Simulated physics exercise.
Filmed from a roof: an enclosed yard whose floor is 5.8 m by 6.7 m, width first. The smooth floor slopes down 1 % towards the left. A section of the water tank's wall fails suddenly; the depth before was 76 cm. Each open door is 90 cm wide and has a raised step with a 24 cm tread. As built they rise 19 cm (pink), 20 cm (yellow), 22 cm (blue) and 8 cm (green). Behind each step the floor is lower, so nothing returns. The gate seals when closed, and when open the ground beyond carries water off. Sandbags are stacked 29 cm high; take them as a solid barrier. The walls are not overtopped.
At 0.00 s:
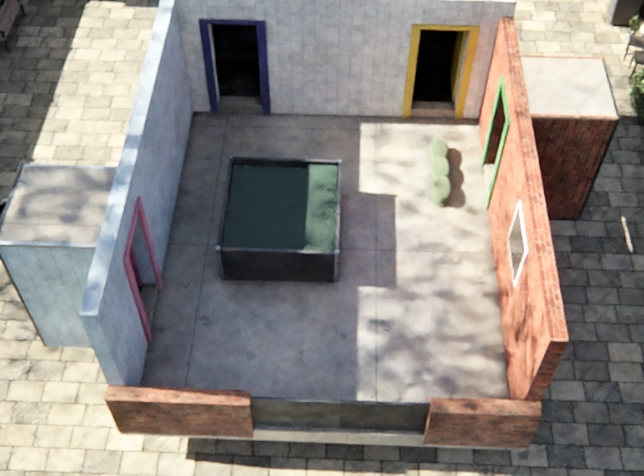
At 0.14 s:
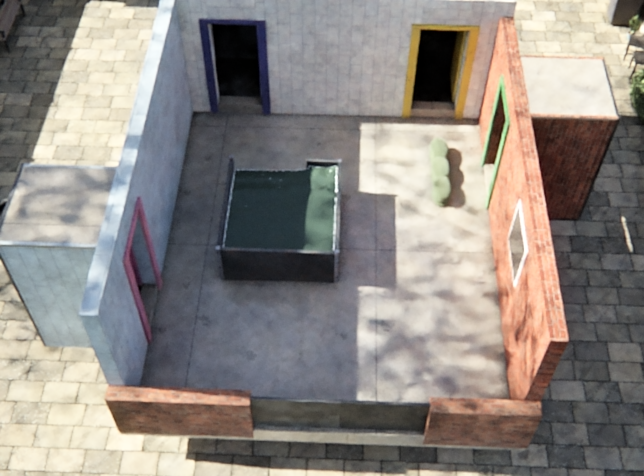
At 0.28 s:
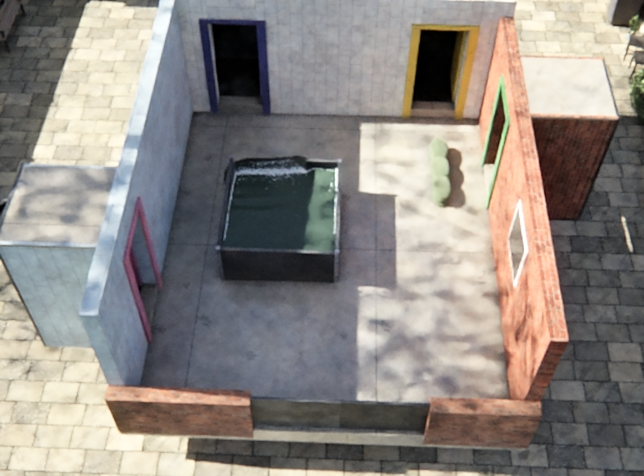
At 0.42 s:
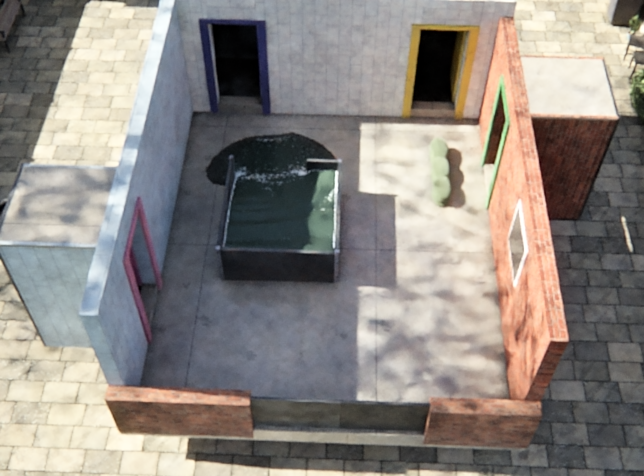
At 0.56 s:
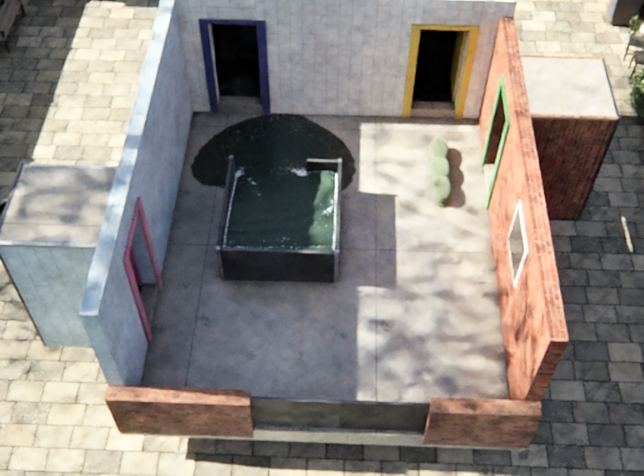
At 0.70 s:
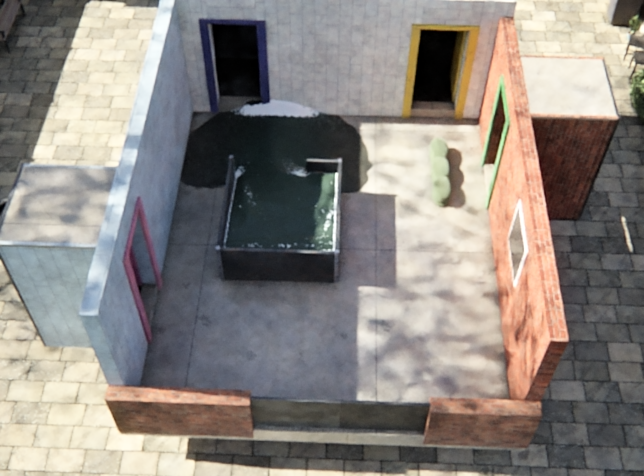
To begin with, dark water lies still in a square tank inside a walled yard with coloured door surrounds. Then part of the tank's far wall gives way and water pours out behind it, spreading across the floor in a widening dark pool that reaches the back wall near the blue-framed door.
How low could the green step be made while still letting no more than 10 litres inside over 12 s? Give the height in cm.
About 5 cm.
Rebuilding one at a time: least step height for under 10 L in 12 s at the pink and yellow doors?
About 8.5 cm at pink and 13.5 cm at yellow.
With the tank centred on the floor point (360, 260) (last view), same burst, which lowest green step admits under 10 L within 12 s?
Then roughly 6.5 cm.
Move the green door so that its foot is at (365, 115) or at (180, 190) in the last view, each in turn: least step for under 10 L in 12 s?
About 13.5 and 11.5 cm.
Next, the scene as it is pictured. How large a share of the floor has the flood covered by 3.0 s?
Near 40 per cent is wet.
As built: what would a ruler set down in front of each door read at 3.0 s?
Depths in cm: Pink 0, yellow 6, blue 29, green 6.
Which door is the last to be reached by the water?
The pink one.
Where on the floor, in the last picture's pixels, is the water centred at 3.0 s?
Near (290, 174).
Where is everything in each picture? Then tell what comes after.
The first frame shows still water, 76 cm deep, in the water tank at (282, 206); the green door at (495, 147) is dry.
In the second frame, water pours out on the far side and has run 0.3 m, to a hidden place; about 10 cm deep outside, 76 cm at the back.
In the third frame, the front is at a hidden place, 0.8 m from the gap on the far side; 1.2 m2 of floor is wet, 76 cm left at the back.
In the fourth frame, the gap is on the far side, the front 1.4 m out at (277, 137); the back of the water tank holds 74 cm.
In the fifth frame, the front is at (279, 116), 2.0 m from the gap on the far side; 4.4 m2 of floor is wet, 68 cm left at the back.
In the sixth frame, water pours out on the far side and has run 2.1 m, to (255, 104); about 6 cm deep outside, 64 cm at the back; the green door at (495, 147), 4.0 m from the gap, is still 2.4 m from the nearest water.
After 1.4 s water covers 20 % of the floor, deepest (59 cm) near (194, 112); it has not reached the green door.
After 3.0 s water covers 40 % of the floor, deepest (36 cm) near (194, 112); 6 cm at the green door, 0 litres in over its 8 cm step.
After 12.0 s water covers 95 % of the floor, deepest (14 cm) near (158, 295); 3 cm at the green door, 1 litre in over its 8 cm step.
At the green door as built, the water arrived by 2.6 s and peaked near 8 cm at 4.8 s.
Run again over the same 12 s with other heights there, 13 litres in over 4.5 cm, 7 litres over 5.5 cm. The limit of 10 litres is kept from about 5 cm up.
